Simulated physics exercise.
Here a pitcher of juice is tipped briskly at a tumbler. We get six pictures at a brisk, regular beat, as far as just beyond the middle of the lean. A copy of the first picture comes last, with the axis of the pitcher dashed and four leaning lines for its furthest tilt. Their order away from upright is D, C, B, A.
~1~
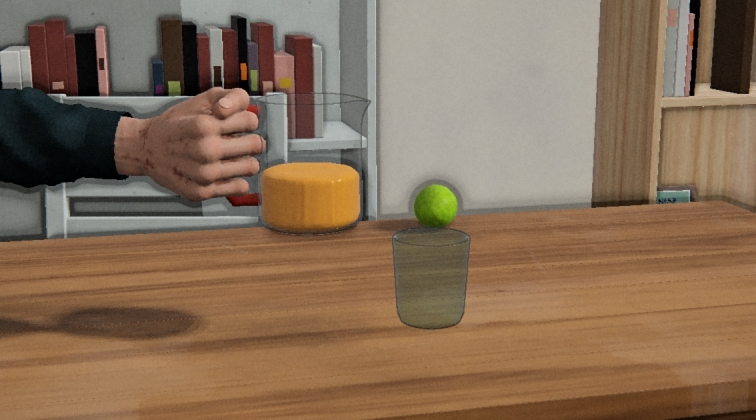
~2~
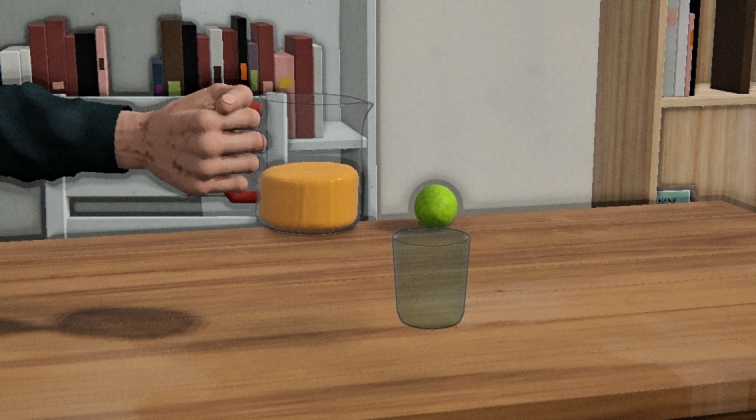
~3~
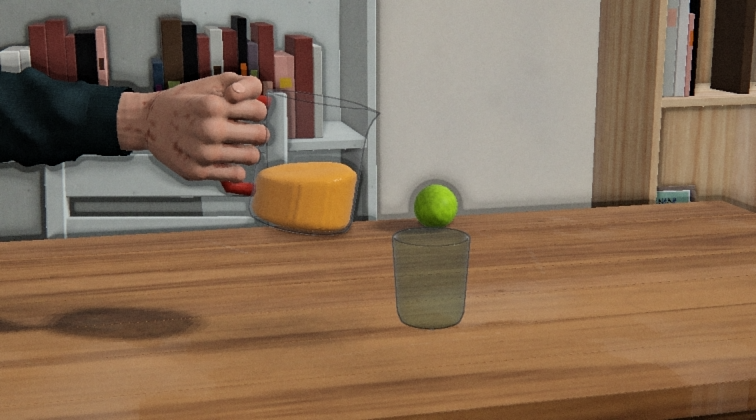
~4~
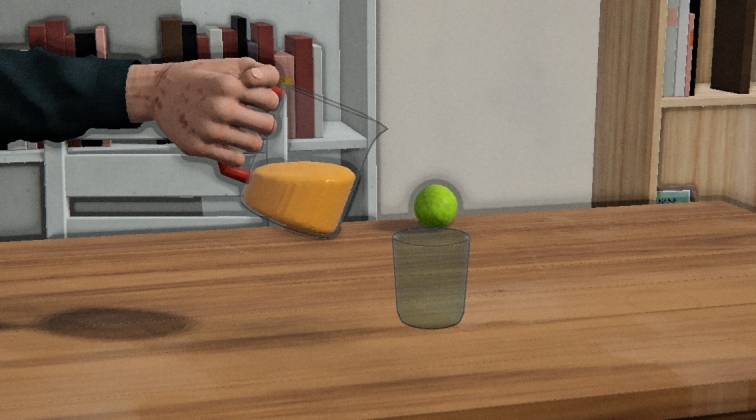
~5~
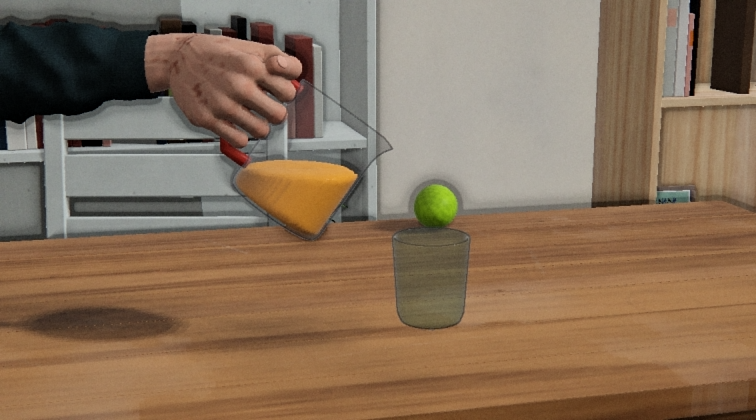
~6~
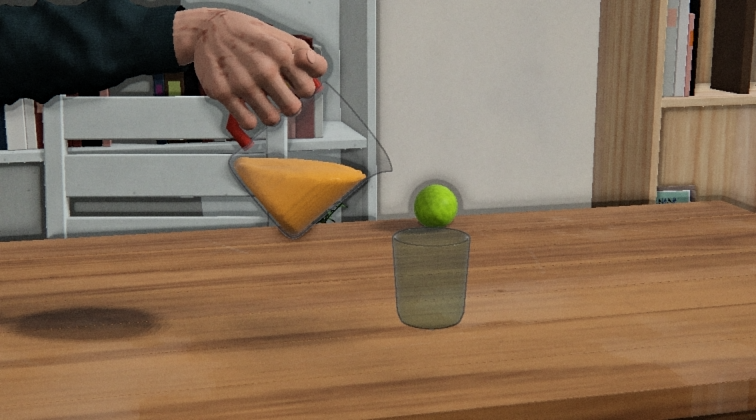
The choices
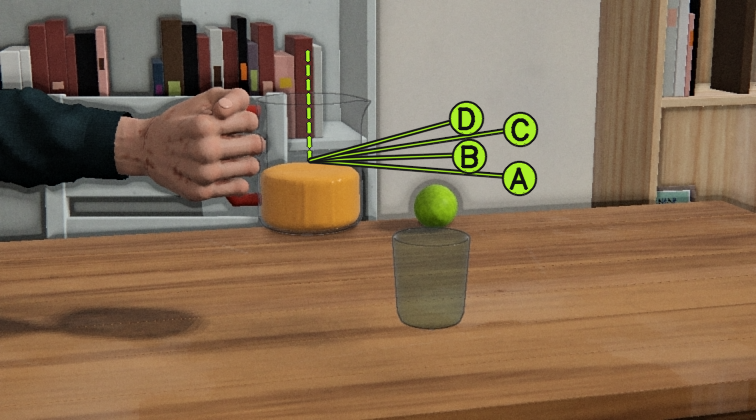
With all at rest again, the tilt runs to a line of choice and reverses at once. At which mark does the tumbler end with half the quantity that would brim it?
D beats the others.
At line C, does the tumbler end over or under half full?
Over half.
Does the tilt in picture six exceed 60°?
No, it does not.
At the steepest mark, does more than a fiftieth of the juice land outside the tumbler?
Yes.
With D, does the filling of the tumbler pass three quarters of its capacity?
No, less.
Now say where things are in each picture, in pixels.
Upright, lip at (368, 100); rim of the tumbler round (431, 236); nothing has left yet, in the first frame.
Tipped about 3°, lip at (371, 103); nothing has left yet, in the second frame.
Tipped about 10°, lip at (378, 112); nothing has left yet, in the third frame.
Tipped about 22°, lip at (385, 127); nothing has left yet, in the fourth frame.
Tipped about 37°, lip at (390, 147); nothing has left yet, in the fifth frame.
Tipped about 52°, lip at (390, 169); nothing has left yet, in the sixth frame.
On the marked copy, A at (502, 175); B at (452, 155); C at (503, 130); D at (449, 122).
If A is chosen, the tumbler ends with about 60 % of what it can hold; 35 % of the juice is spilt.
If B is chosen, the tumbler ends with about 76 % of what it can hold; 10 % of the juice is spilt.
If C is chosen, the tumbler ends with about 67 % of what it can hold; 3 % of the juice is spilt.
If D is chosen, the tumbler ends with about 50 % of what it can hold.
